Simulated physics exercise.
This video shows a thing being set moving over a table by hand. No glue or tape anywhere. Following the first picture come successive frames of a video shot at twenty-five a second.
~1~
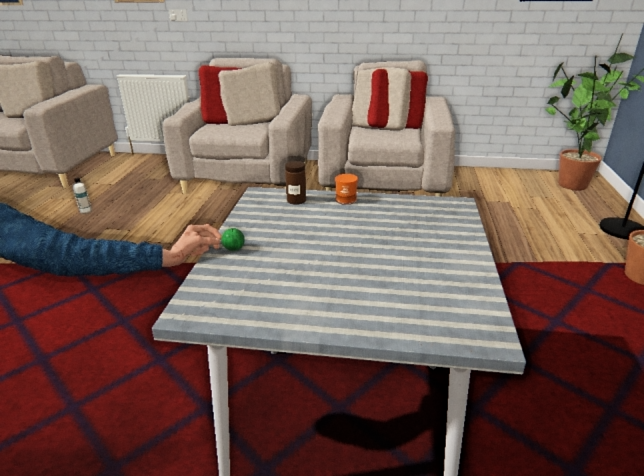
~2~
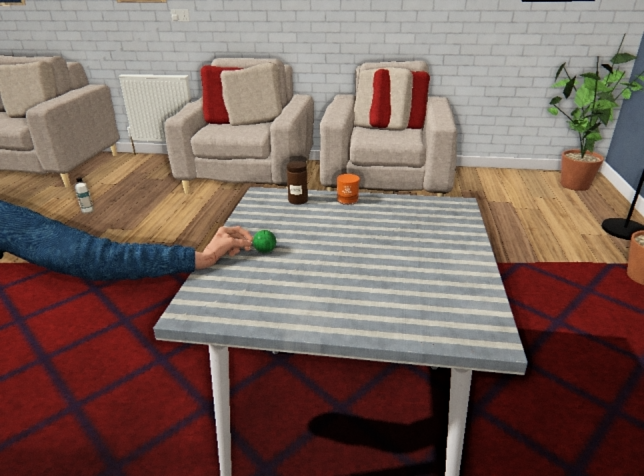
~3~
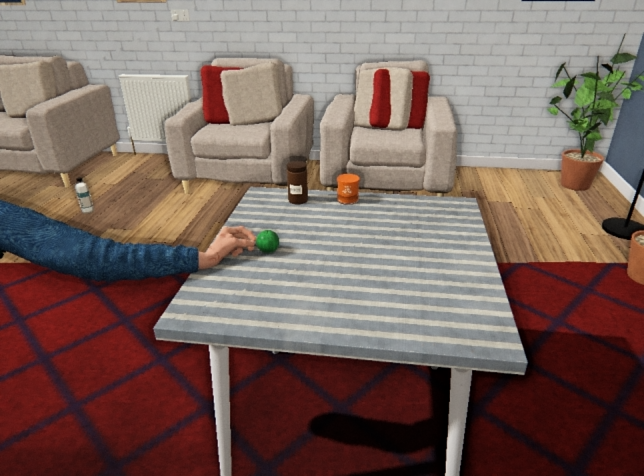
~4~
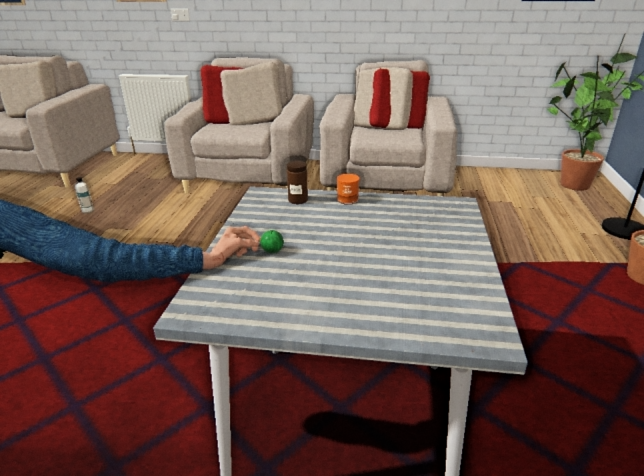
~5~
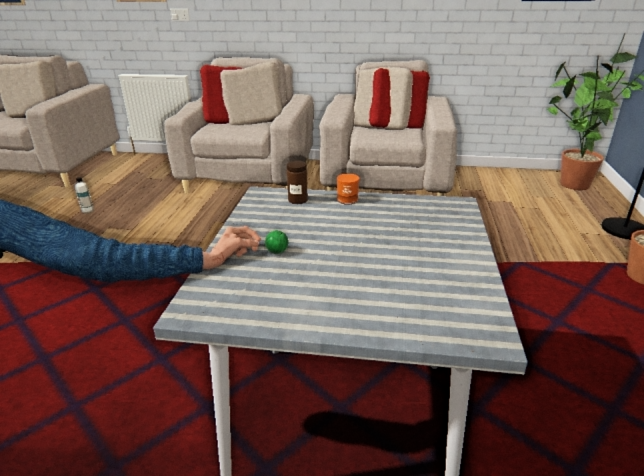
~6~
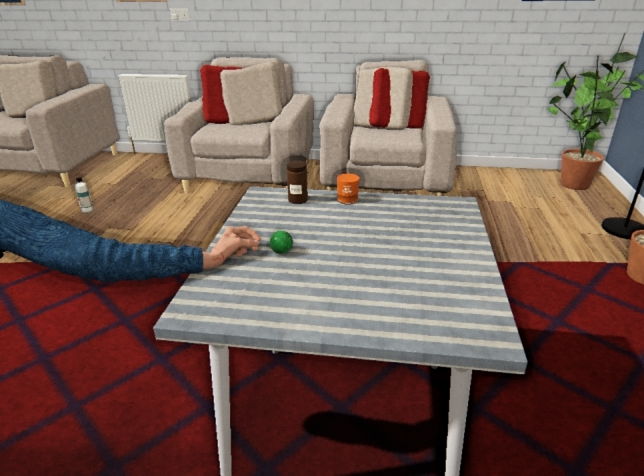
A green apple is pushed to the right across a striped table by a hand reaching in from the left, its arm in a blue sleeve. The hand then stays back while the apple rolls slightly farther right, opening a small gap, as a dark jar and an orange container stand still behind.
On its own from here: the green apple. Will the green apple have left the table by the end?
No, it is still on the table.
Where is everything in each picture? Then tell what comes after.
Under the hand; green apple (233, 240), in the first frame.
Under the hand; green apple (265, 242), in the second frame.
Under the hand; green apple (268, 242), in the third frame.
Green apple (272, 242), in the fourth frame.
Green apple (277, 242), in the fifth frame.
Green apple (281, 242) rolled a little, in the sixth frame.
Then, 0.10 s after the last picture, green apple rolled about its own width near (292, 243).
Then, 0.30 s after the last picture, green apple rolled about its own width near (307, 244).
Then, 0.60 s after the last picture, green apple rolled well along near (317, 245).
At rest, moved from the start, green apple. Seen from the same camera at the end, green apple near (318, 245).
